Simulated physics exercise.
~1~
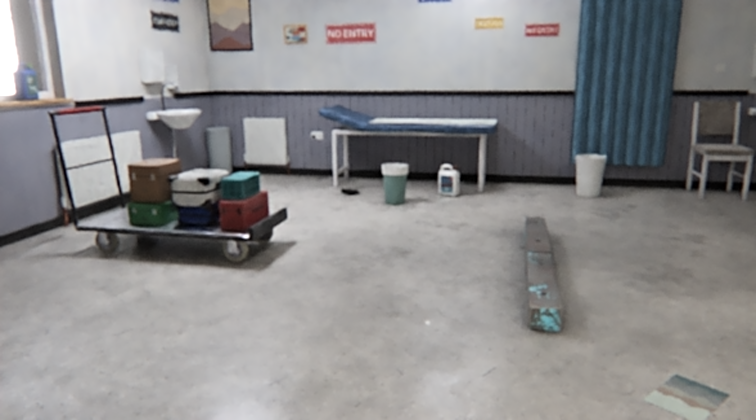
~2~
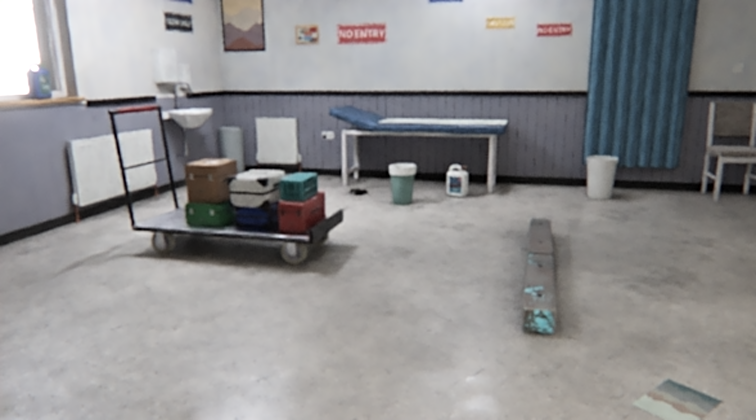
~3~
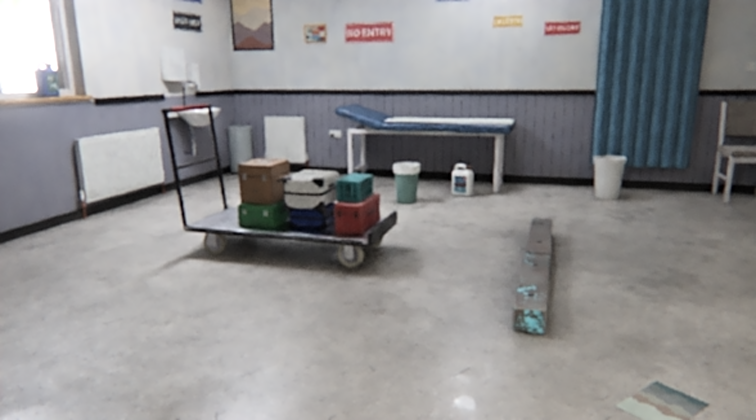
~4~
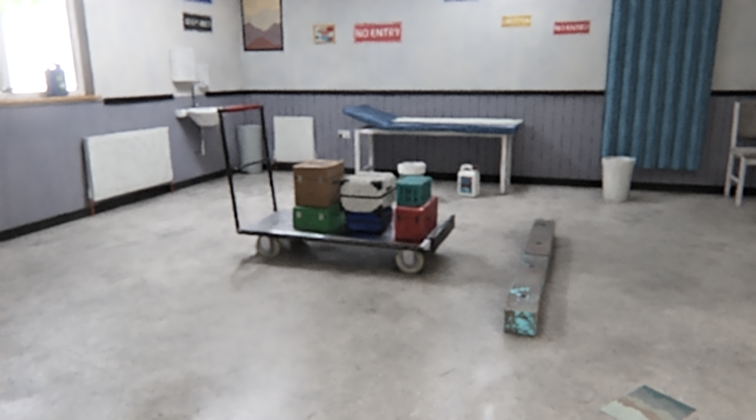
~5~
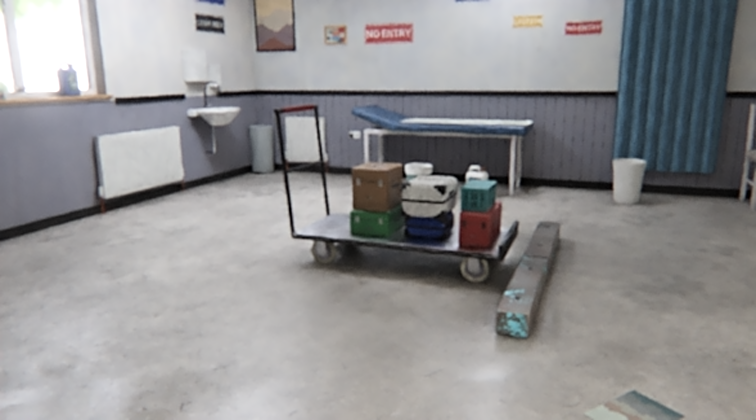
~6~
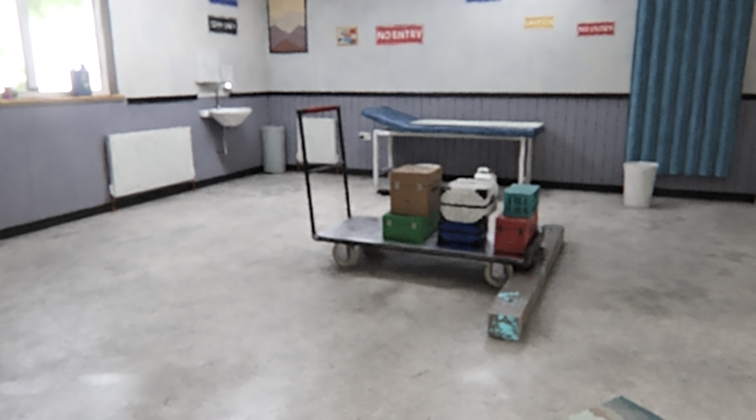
A flat trolley stacked with brown, green, white, blue, teal and red cases rolled right across a grey-floored room toward a long, low kerb, and it ended up against the kerb with all six cases still sitting on its deck.
